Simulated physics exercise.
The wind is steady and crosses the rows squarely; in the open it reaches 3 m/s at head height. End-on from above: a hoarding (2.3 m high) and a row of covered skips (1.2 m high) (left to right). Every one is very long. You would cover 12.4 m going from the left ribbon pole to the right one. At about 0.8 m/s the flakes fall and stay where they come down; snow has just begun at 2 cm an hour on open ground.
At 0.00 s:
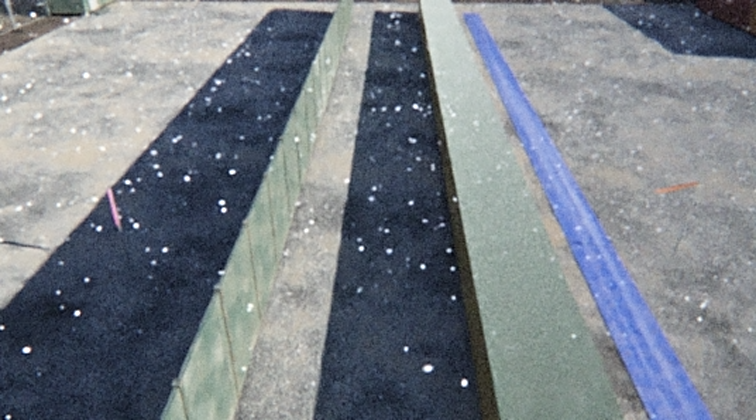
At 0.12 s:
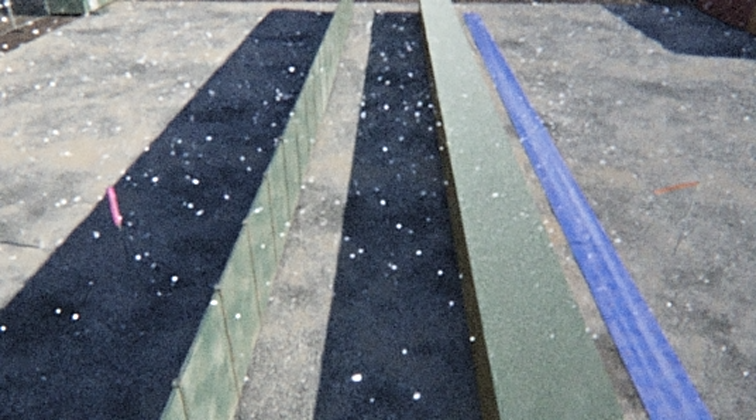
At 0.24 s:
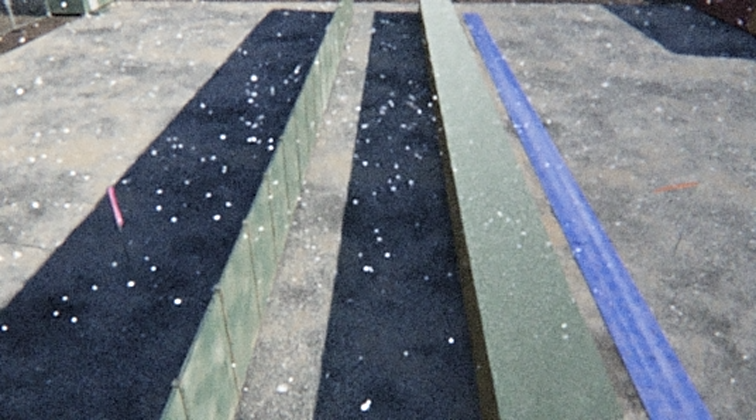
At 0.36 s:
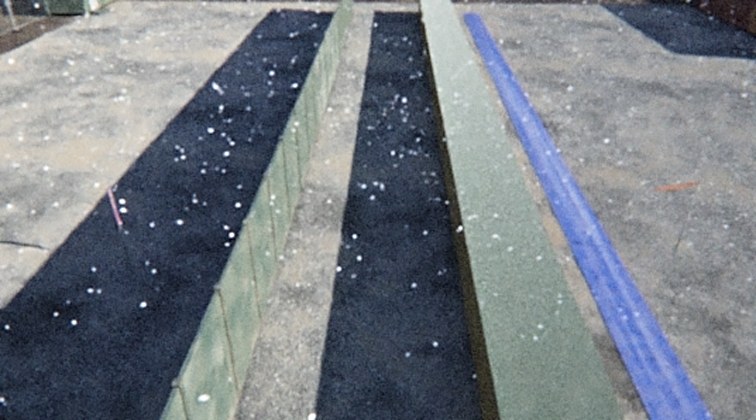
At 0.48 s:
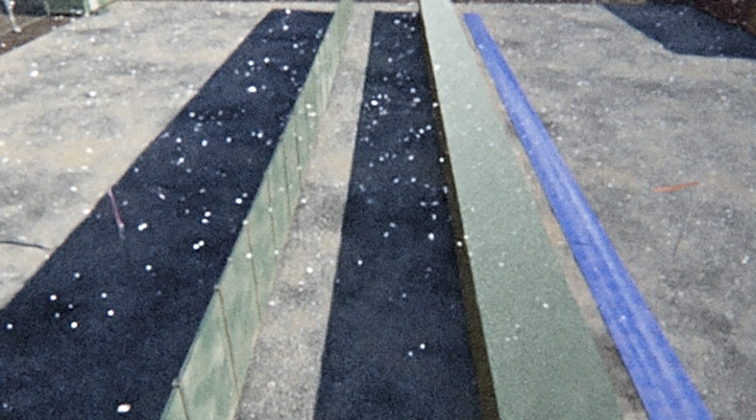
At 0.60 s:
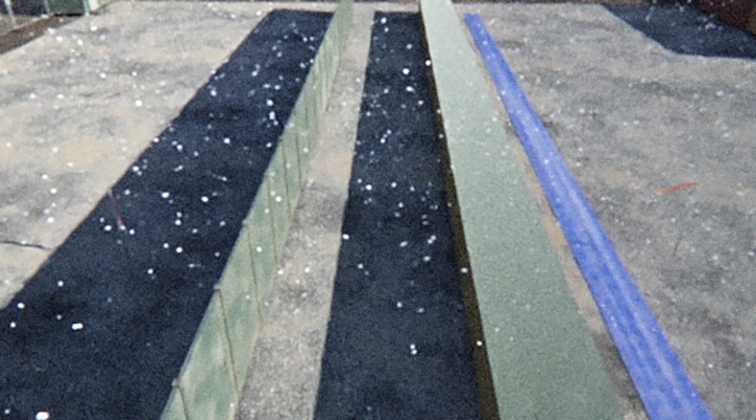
The clip opens on a high, end-on view of a panelled green barrier, a broad flat-topped green row and a low blue one, with dark bands between pale ground. White flakes then keep shifting, streaming leftward above the rows, while the left pink ribbon hangs nearly straight, barely stirring, and the rows stay still to the end.
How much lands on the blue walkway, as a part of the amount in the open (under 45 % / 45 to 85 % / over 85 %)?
More than 85 %.
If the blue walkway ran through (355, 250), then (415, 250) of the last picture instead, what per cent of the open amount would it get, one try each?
70 % and 110 %.
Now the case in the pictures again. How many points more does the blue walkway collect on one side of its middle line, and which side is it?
Result: Right portion ahead by approx. 15 points.
10 minutes on, 3 mm on the blue walkway, 3 mm in the open.
30 minutes on, 10 mm on the blue walkway, 10 mm in the open.
60 minutes on, 20 mm on the blue walkway, 20 mm in the open, so the blue walkway has 102 % of the open amount; the left half of it has 94 %, the right half 110 %.
